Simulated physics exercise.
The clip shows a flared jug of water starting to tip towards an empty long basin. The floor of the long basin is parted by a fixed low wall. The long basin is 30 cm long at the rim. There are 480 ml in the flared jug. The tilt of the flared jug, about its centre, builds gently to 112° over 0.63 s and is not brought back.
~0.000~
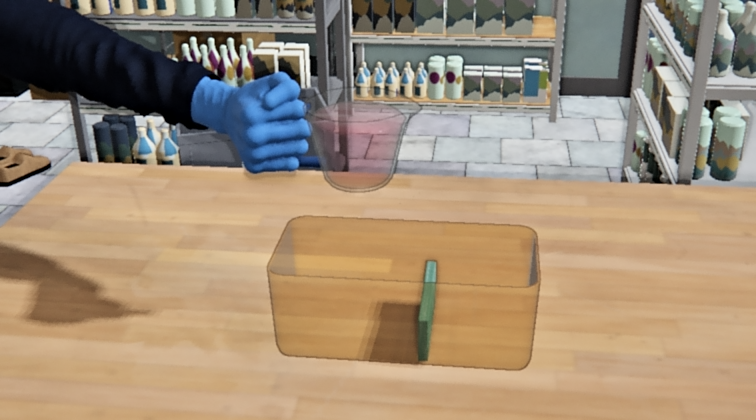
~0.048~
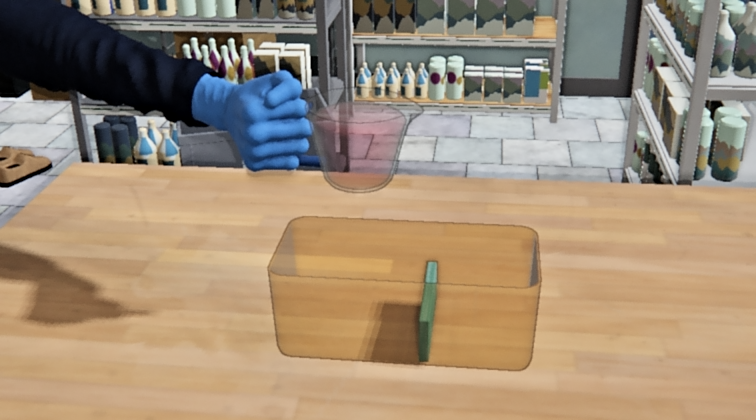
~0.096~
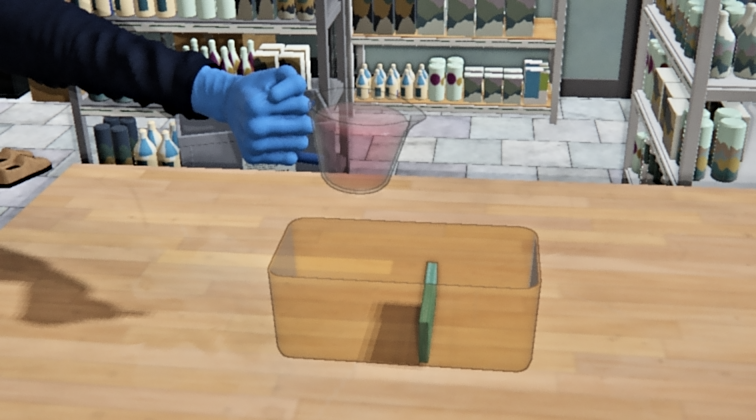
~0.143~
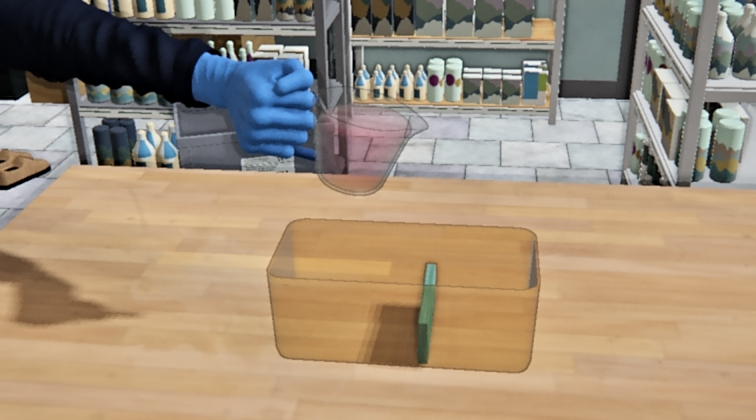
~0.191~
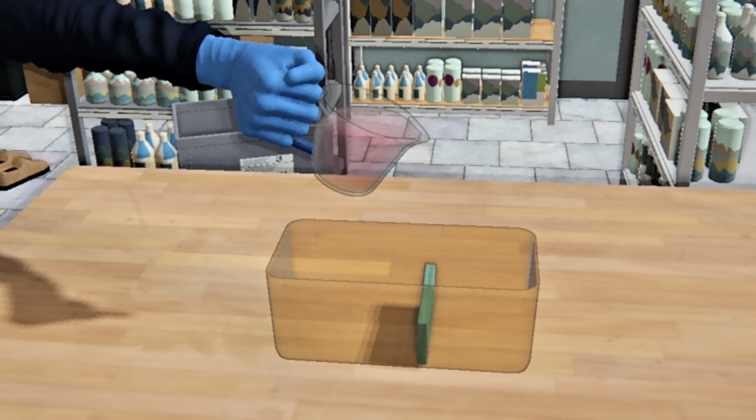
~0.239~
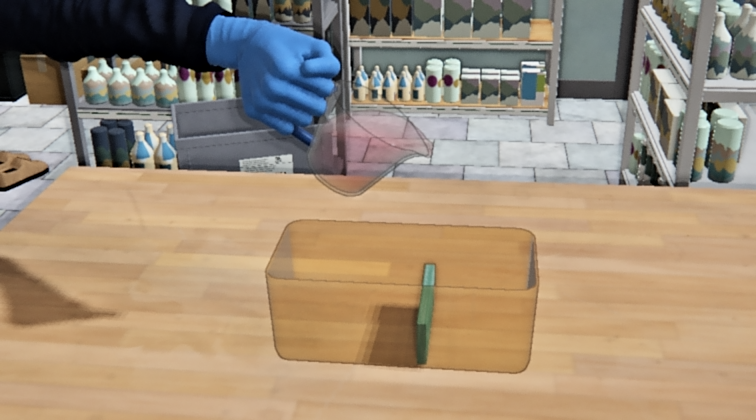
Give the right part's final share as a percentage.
The far part has some 76 per cent.
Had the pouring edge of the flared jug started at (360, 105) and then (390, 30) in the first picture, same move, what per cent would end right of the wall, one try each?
First 10, then 55 per cent.
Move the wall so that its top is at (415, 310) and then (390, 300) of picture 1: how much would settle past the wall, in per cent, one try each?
In turn about 85 and 90 per cent.
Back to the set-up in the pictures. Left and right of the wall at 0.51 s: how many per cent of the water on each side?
Near 0 on the left, 44 on the right.
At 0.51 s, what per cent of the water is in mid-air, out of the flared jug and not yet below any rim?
Some 30 per cent.
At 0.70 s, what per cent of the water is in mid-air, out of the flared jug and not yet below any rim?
Near 8 in a hundred.
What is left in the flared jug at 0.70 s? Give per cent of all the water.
About 1 per cent.
Then, 0.51 s in, the tilt is 102° and 27 per cent is still to pour, 0 is left of the wall and 44 right of it.
Then, 0.70 s in, the tilt is 112° and 1 per cent is still to pour, 15 is left of the wall and 76 right of it.
Then, 0.91 s in, the tilt is 112° and 0 per cent is still to pour, 20 is left of the wall and 76 right of it.
Then, 1.13 s in, the tilt is 112° and 0 per cent is still to pour, 20 is left of the wall and 76 right of it.
Finally, 20 per cent lies left of the wall, 76 right of it and 4 outside.
